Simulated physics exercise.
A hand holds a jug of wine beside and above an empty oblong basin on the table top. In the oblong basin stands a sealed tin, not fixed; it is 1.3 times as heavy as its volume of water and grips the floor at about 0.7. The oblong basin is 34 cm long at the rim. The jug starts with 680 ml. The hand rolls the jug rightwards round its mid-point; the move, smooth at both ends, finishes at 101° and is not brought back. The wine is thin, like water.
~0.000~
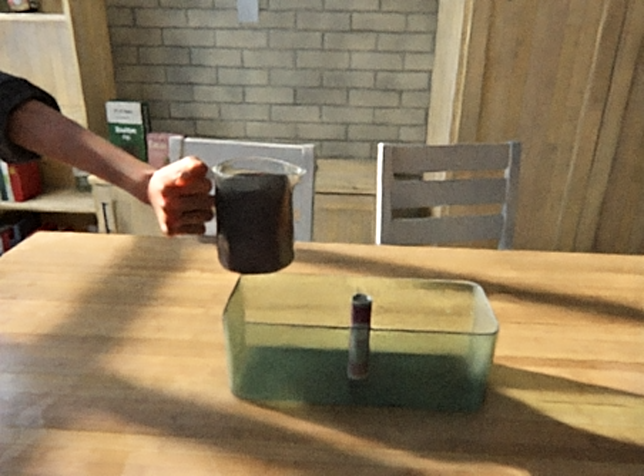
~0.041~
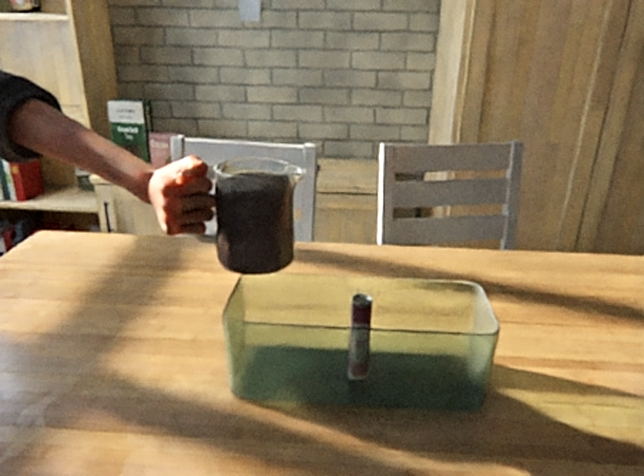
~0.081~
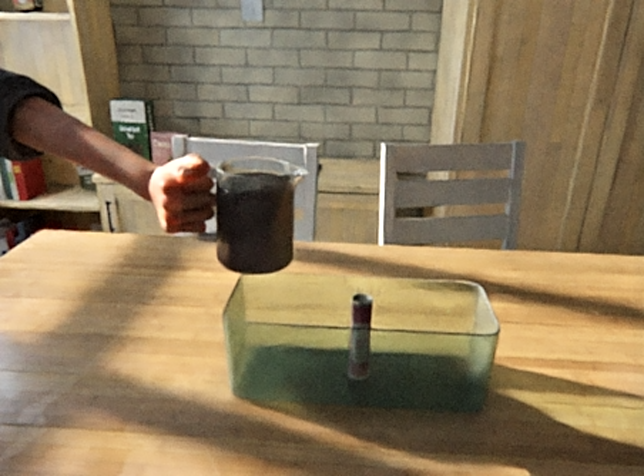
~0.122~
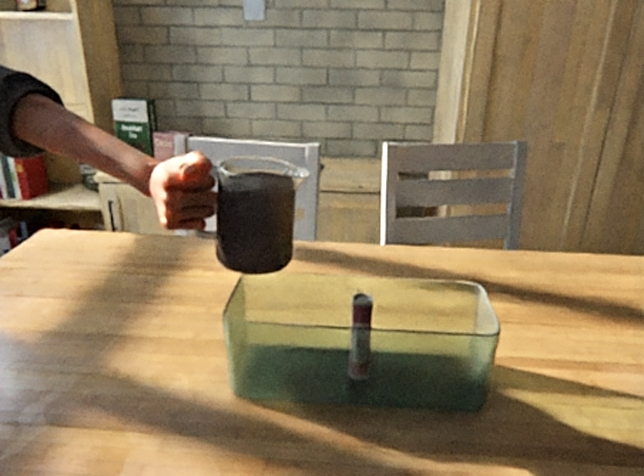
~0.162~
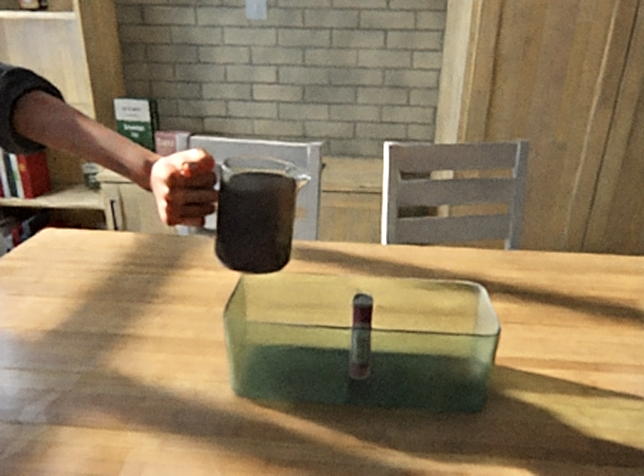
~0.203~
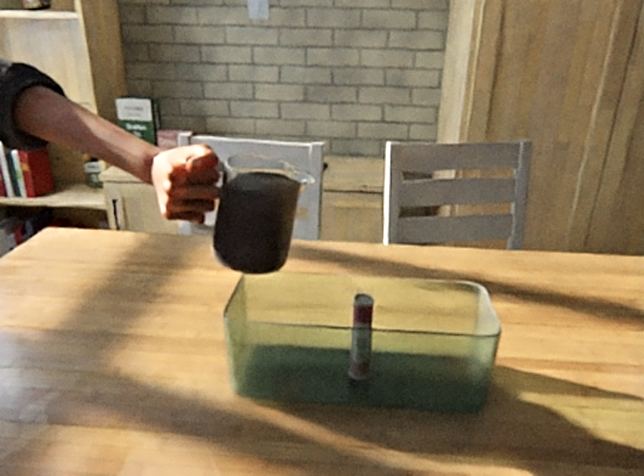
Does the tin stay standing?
The tin falls.
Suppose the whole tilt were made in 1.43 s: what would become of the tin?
The tin goes over.
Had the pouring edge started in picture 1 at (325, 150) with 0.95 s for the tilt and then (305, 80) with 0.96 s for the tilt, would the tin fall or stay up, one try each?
First it remains upright; then it stays up.
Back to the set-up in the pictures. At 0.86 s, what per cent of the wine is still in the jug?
Near 38 in a hundred.
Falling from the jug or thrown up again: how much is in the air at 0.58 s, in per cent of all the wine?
Some 12 per cent.
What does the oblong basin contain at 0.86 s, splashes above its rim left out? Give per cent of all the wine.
Near 44 in a hundred.
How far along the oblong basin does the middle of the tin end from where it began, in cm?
Some 8.5 cm.
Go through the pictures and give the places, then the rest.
In the first picture, tilt 0°; pouring edge (306, 171); surface from (220, 180) to (292, 182); the oblong basin's rim runs from (232, 296) to (489, 308); the tin's top is at (362, 303).
In the second picture, tilt 0°; pouring edge (306, 171); surface from (220, 180) to (293, 183).
In the third picture, tilt 2°; pouring edge (307, 172); surface from (221, 179) to (293, 183).
In the fourth picture, tilt 4°; pouring edge (310, 174); surface from (222, 179) to (295, 184).
In the fifth picture, tilt 7°; pouring edge (312, 177); surface from (224, 179) to (298, 183).
In the sixth picture, tilt 11°; pouring edge (315, 181); surface from (227, 182) to (302, 184).
After 0.58 s the tilt is 67° and 85 per cent is still to pour; the tin stands where it began.
After 0.86 s the tilt is 98° and 39 per cent is still to pour; the tin stands where it began.
After 1.15 s the tilt is 101° and 9 per cent is still to pour; the tin lies on its side.
After 1.46 s the tilt is 101° and 1 per cent is still to pour; the tin lies on its side.
In the end the tin lies on its side.
